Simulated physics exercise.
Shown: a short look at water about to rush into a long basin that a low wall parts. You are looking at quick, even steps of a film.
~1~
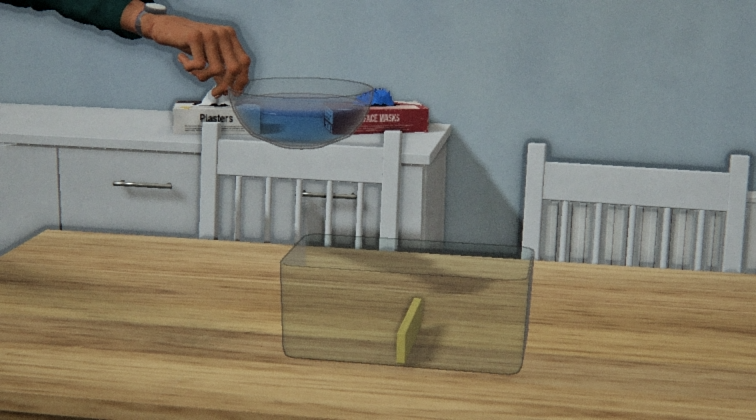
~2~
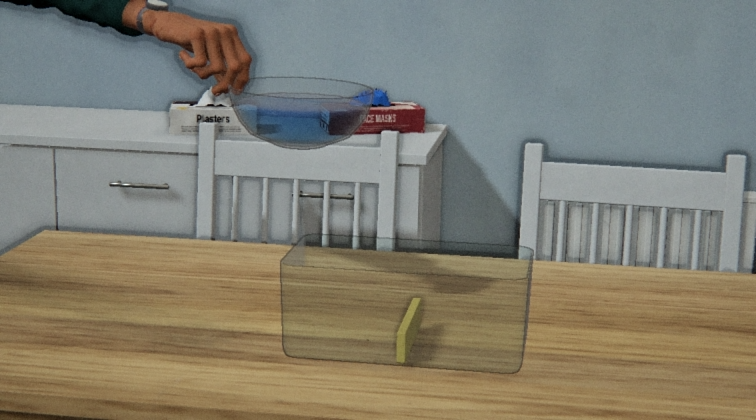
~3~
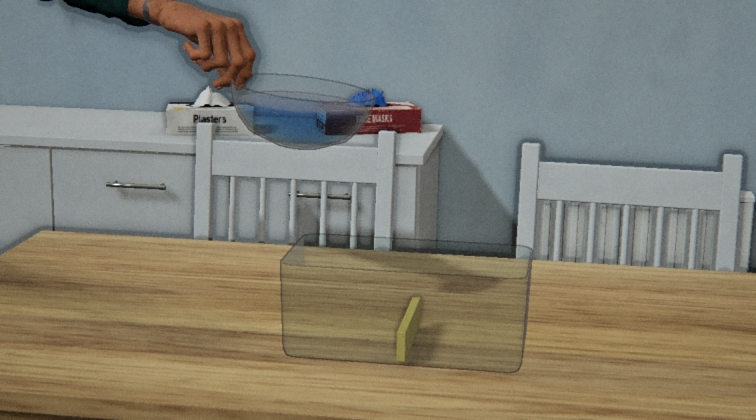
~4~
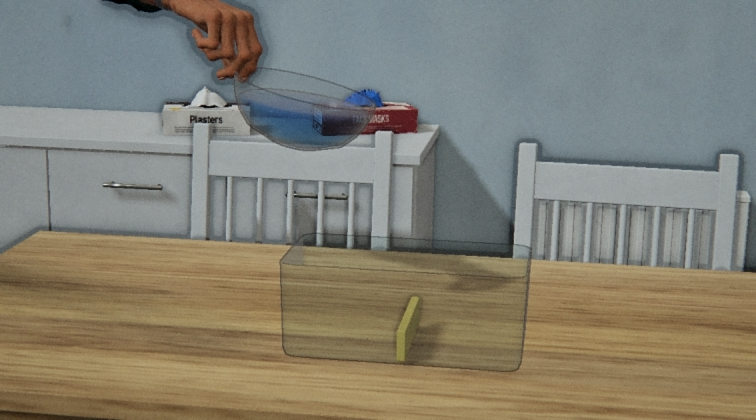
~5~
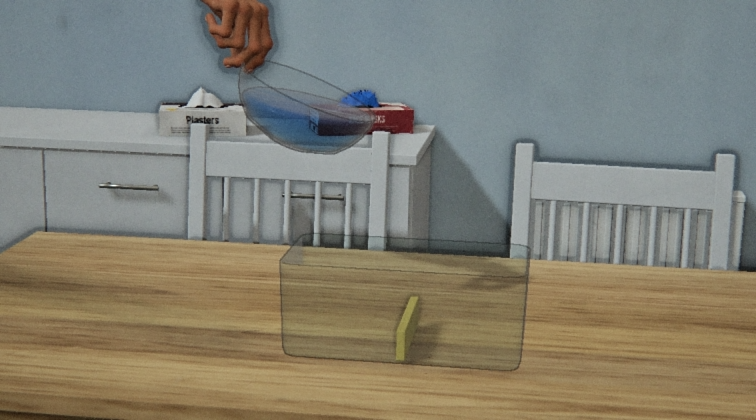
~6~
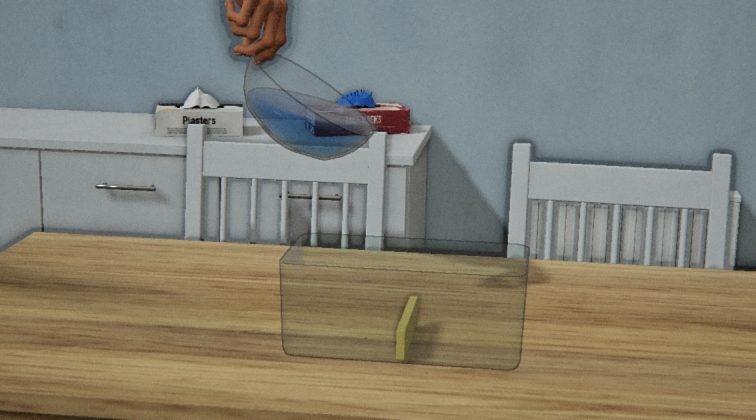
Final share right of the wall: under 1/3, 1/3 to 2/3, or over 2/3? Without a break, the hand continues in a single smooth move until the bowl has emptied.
My call is that the right side sits mid-range, from a third up to two thirds.
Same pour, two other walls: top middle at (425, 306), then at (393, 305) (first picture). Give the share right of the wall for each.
Note: Roughly 20 % in case one, 60 % in case two.
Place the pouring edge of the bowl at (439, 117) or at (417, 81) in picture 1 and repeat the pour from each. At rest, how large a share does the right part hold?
70 and 65 per cent.
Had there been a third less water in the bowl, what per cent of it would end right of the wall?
It comes to near 35 per cent.
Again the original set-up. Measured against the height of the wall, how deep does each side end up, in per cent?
Left side: Approx. 50 %; right side: Approx. 40 %.
A moment on, the bowl is tipped on its side and 9 per cent is still to pour, 8 is left of the wall and 18 right of it.
Next, the bowl is tipped on its side and 0 per cent is still to pour, 42 is left of the wall and 50 right of it.
Then the bowl is tipped on its side and 0 per cent is still to pour, 43 is left of the wall and 38 right of it.
Later the bowl is tipped on its side and 0 per cent is still to pour, 47 is left of the wall and 45 right of it.
In the end 49 per cent lies left of the wall, 44 right of it and 7 outside.
